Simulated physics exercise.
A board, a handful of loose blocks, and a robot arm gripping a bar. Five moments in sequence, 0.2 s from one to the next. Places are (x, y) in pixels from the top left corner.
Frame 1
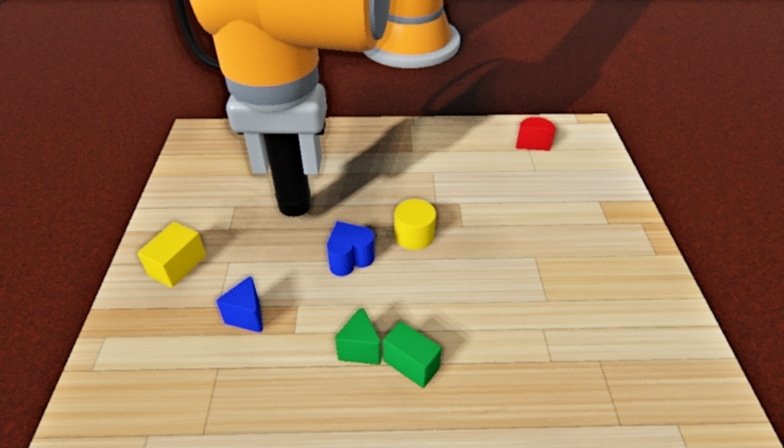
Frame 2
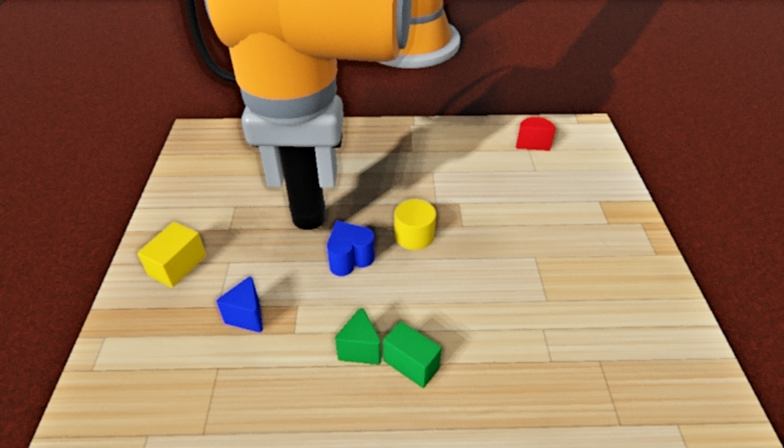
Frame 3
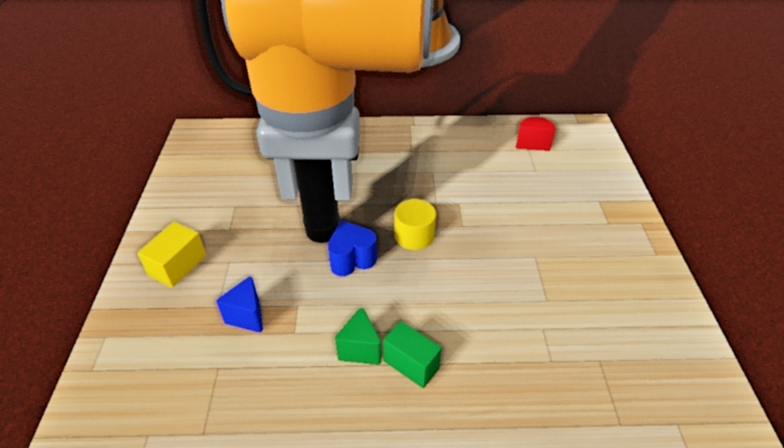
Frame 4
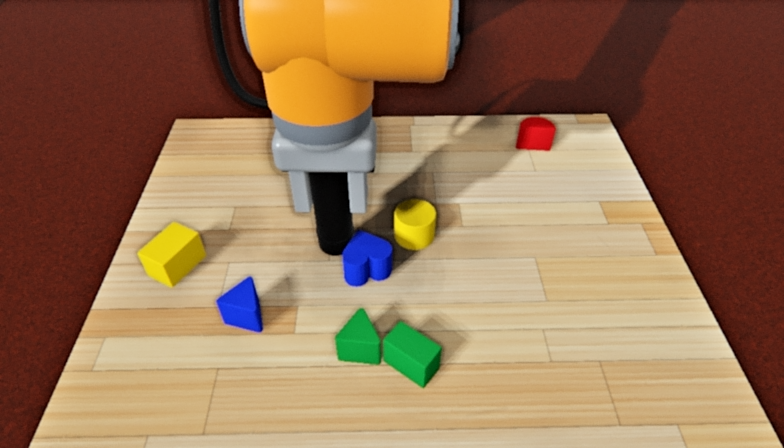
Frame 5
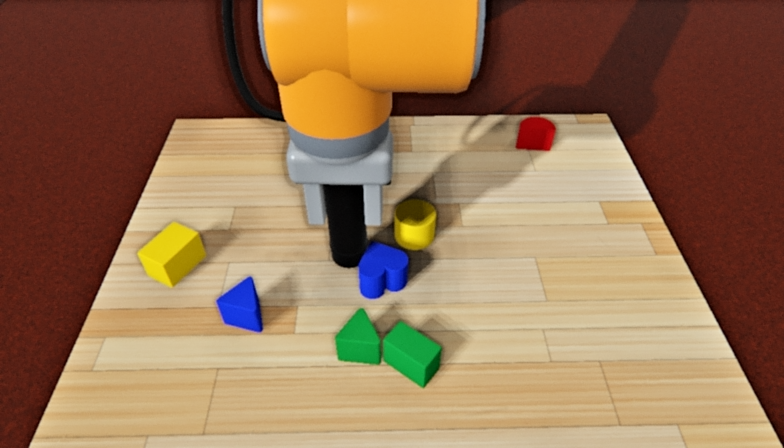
A robot arm moves a black bar rightward and nudges the blue heart block toward the lower right.
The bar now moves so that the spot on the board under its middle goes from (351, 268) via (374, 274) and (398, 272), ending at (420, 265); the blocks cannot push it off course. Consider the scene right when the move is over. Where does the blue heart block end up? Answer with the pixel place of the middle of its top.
Its top middle will sit at (424, 274).
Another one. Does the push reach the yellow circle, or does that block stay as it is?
The yellow circle will stay where it stands.
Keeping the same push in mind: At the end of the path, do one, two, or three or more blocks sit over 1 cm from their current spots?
The number of blocks that move over 1 cm is one.
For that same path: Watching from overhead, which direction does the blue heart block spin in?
That block twists clockwise.
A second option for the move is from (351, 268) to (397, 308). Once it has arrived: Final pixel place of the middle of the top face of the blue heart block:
I predict (437, 291).
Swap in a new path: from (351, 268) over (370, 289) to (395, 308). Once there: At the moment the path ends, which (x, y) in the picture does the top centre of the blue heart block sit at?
The middle of its top is at (435, 288).
What follows on the original path. Halfway along, bar at (386, 262); blue heart block at (414, 272), turned 30° clockwise.
At the end, bar at (421, 253); blue heart block at (424, 274), turned 45° clockwise; yellow circle still.
